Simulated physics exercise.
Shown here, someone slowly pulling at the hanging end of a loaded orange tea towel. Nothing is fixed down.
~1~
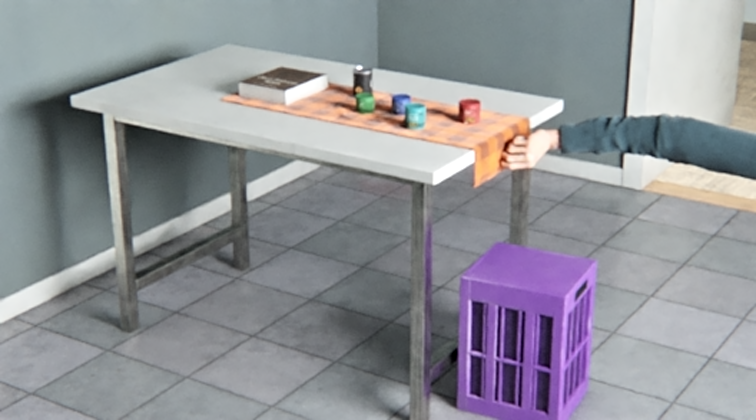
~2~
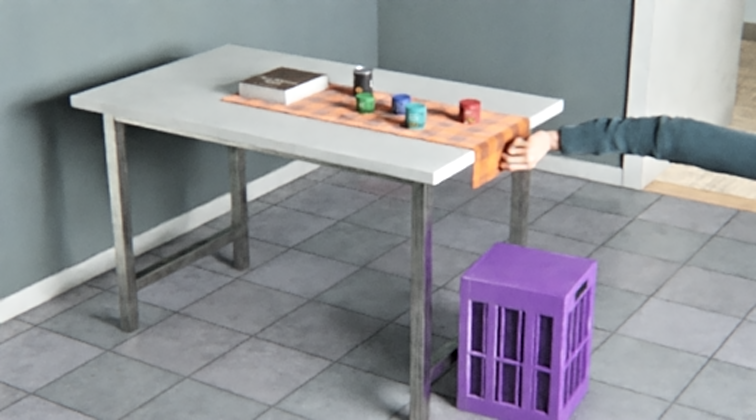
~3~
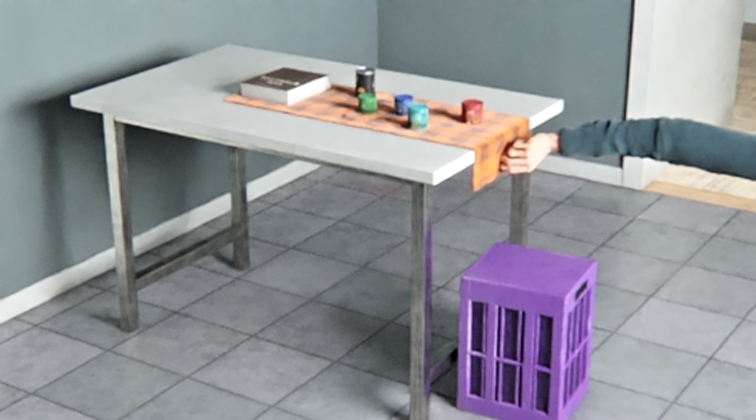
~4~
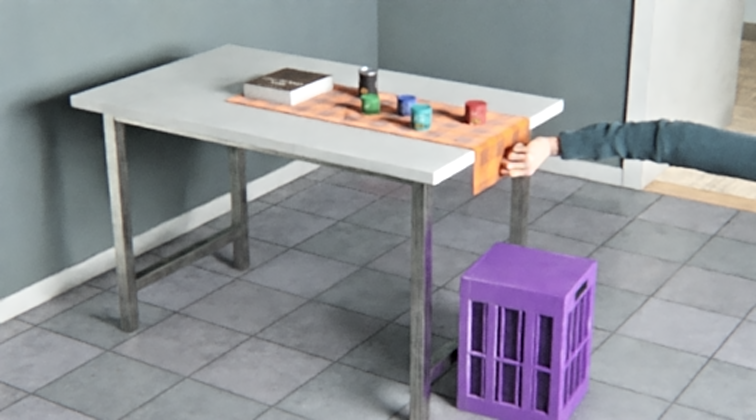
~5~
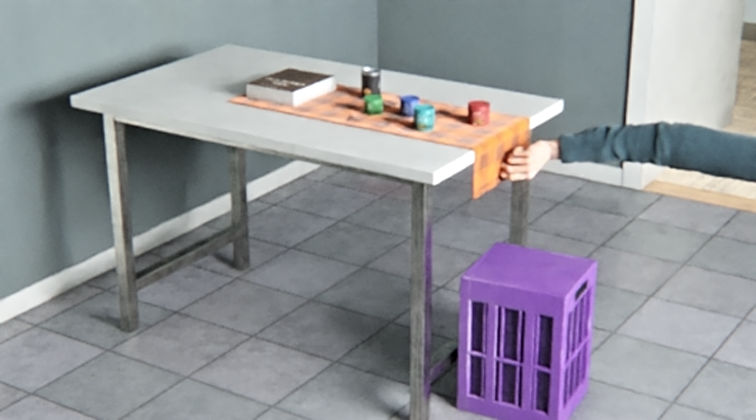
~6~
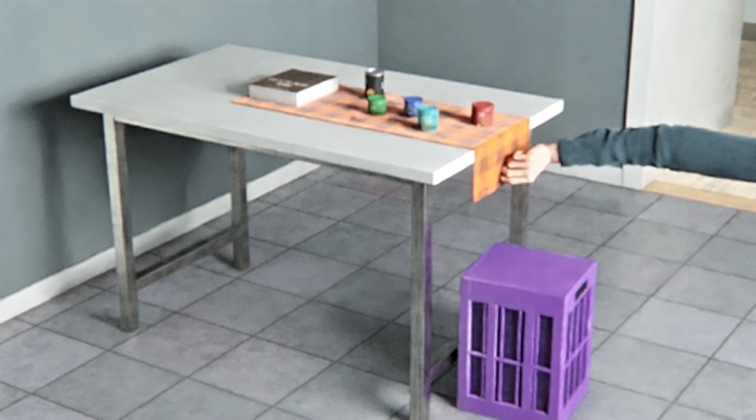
A hand slowly pulling an orange tea towel over a table's edge, the small colourful pots, dark can and book shifting slightly right.
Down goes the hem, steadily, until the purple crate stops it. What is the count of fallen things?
The answer is two.
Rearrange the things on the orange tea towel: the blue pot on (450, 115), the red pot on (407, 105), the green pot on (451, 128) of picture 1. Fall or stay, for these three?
The blue pot tumbles off, the red pot does not fall, the green pot drops off.
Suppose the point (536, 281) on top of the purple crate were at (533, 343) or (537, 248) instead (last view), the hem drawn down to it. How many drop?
Then 4 and 1.
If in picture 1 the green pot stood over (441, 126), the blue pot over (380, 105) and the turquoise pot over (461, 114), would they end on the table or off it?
The green pot is carried off; the blue pot remains up; the turquoise pot is carried off.
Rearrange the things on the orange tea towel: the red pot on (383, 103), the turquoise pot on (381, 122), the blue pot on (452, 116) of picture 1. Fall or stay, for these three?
The red pot stays on; the turquoise pot remains up; the blue pot is carried off.
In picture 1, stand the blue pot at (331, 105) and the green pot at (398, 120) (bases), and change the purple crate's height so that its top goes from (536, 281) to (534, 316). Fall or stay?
The blue pot does not fall; the green pot tumbles off.
Soon after, hem near (502, 236); red pot gone.
After that, hem on the crate; red pot and turquoise pot gone.
In the end, hem on the crate; red pot and turquoise pot gone. Over the edge go two.
